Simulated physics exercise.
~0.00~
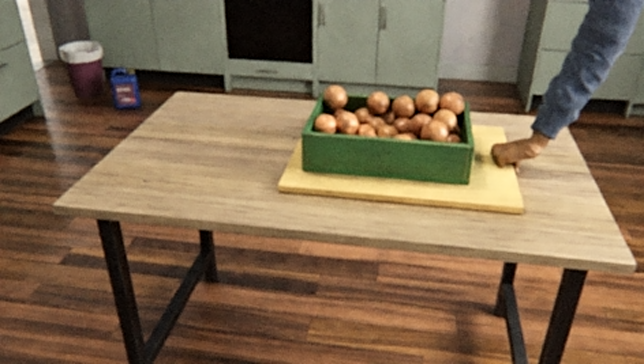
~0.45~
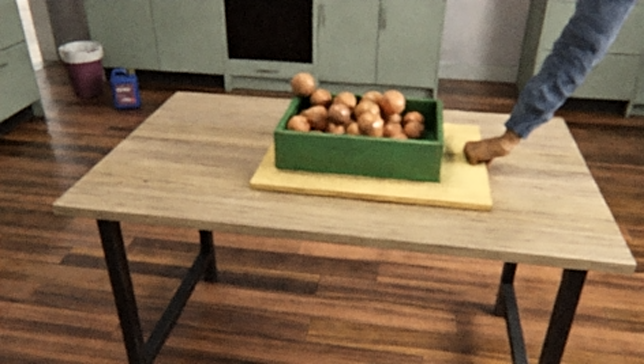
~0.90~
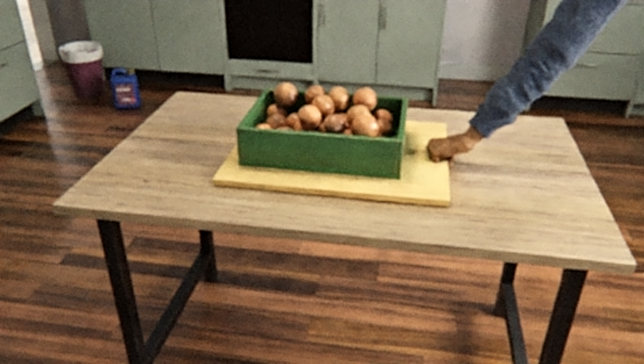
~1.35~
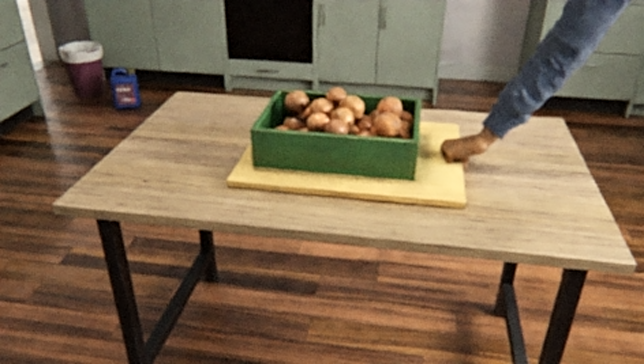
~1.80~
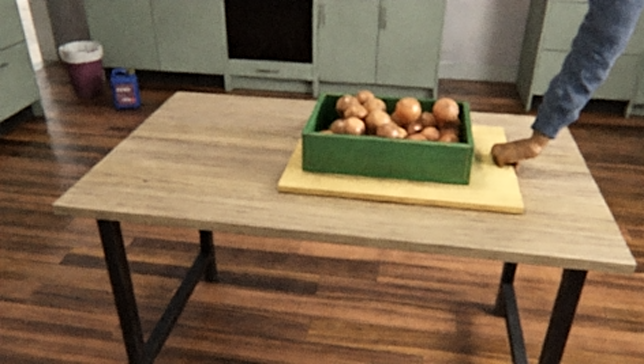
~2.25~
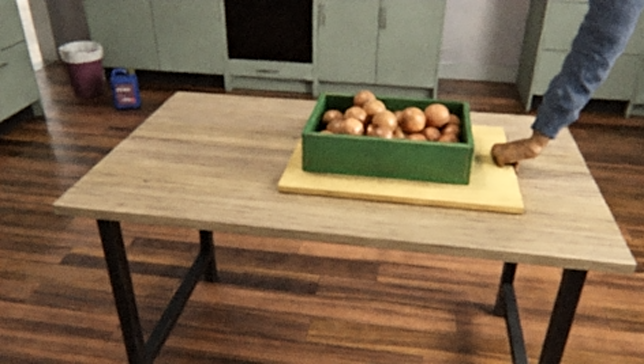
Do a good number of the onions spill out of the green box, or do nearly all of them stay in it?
Nearly all of the onions stay in the green box. It is still full of them when the board comes to rest, and none are seen on the board or table.
